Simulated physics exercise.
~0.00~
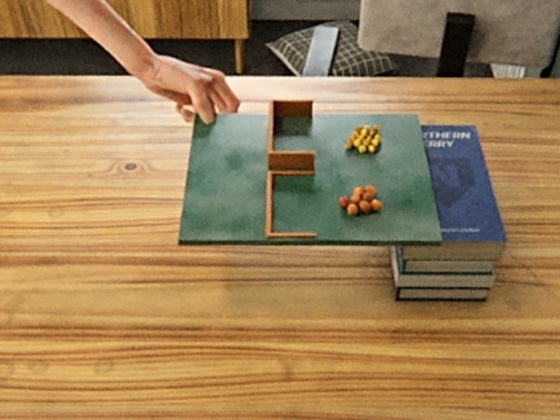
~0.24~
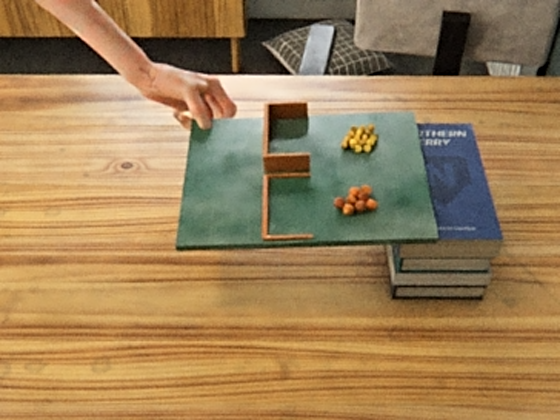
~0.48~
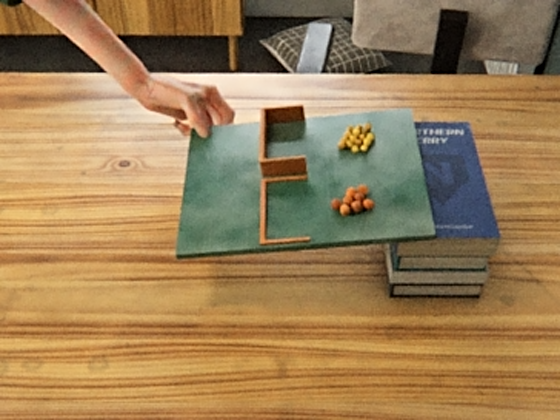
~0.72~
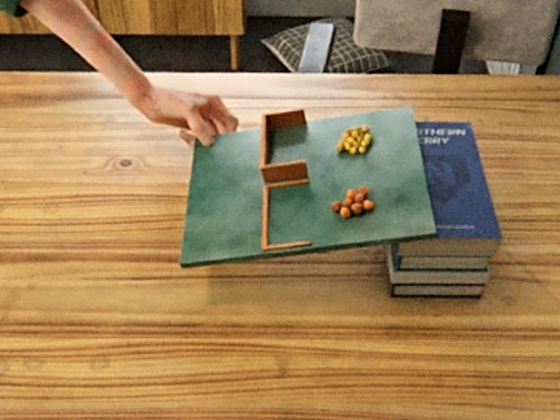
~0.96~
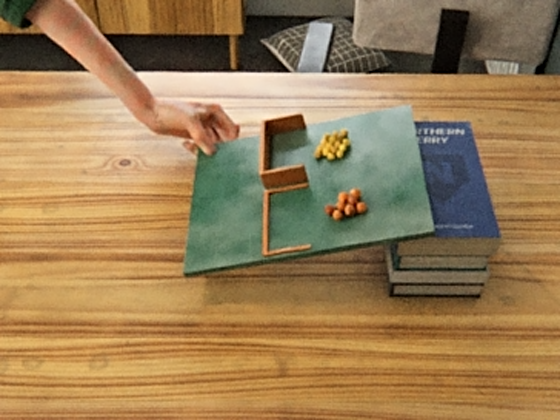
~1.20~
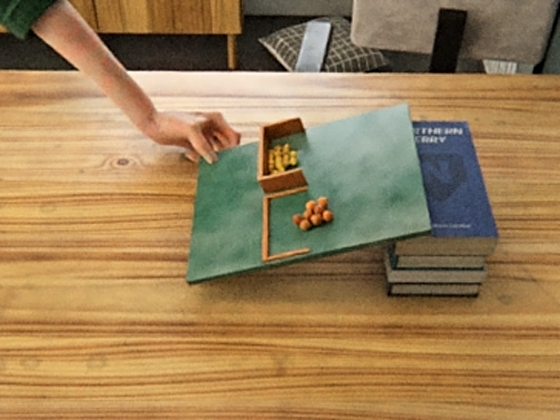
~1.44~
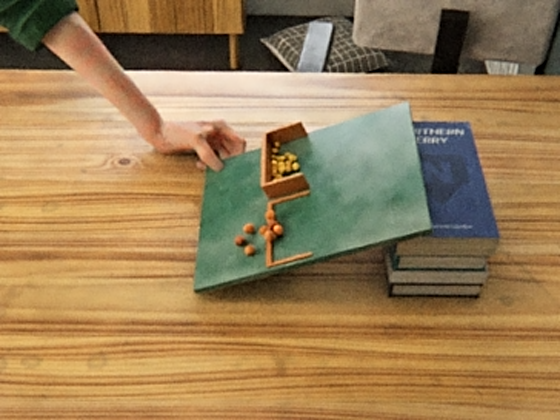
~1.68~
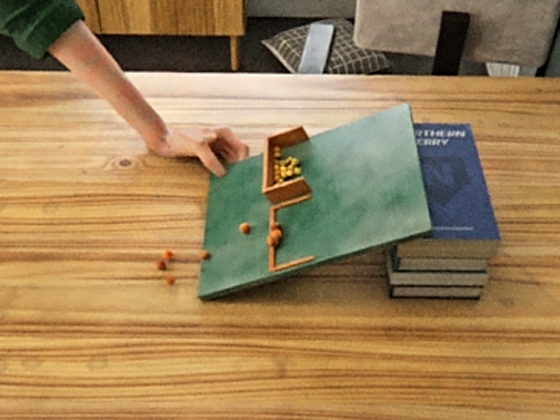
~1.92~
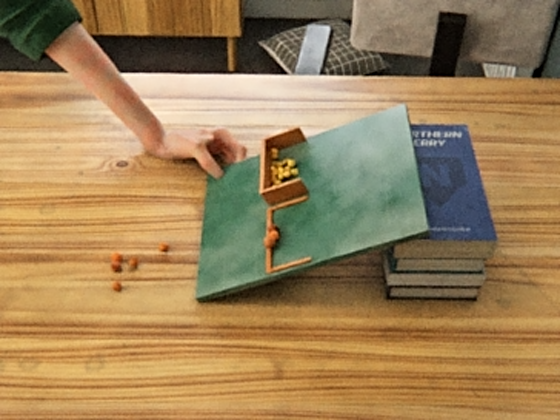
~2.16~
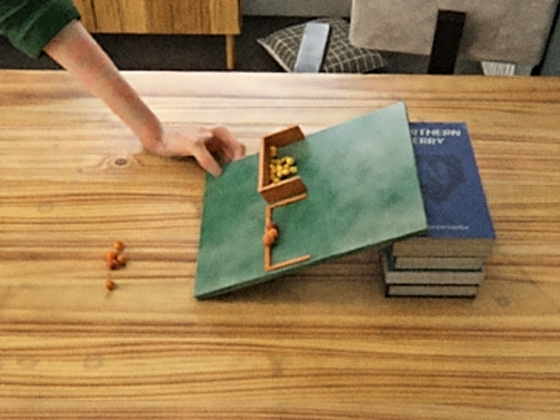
On a wooden table, a hand tilting a green board, yellow pieces sliding into an orange fence, most orange balls spilling left.
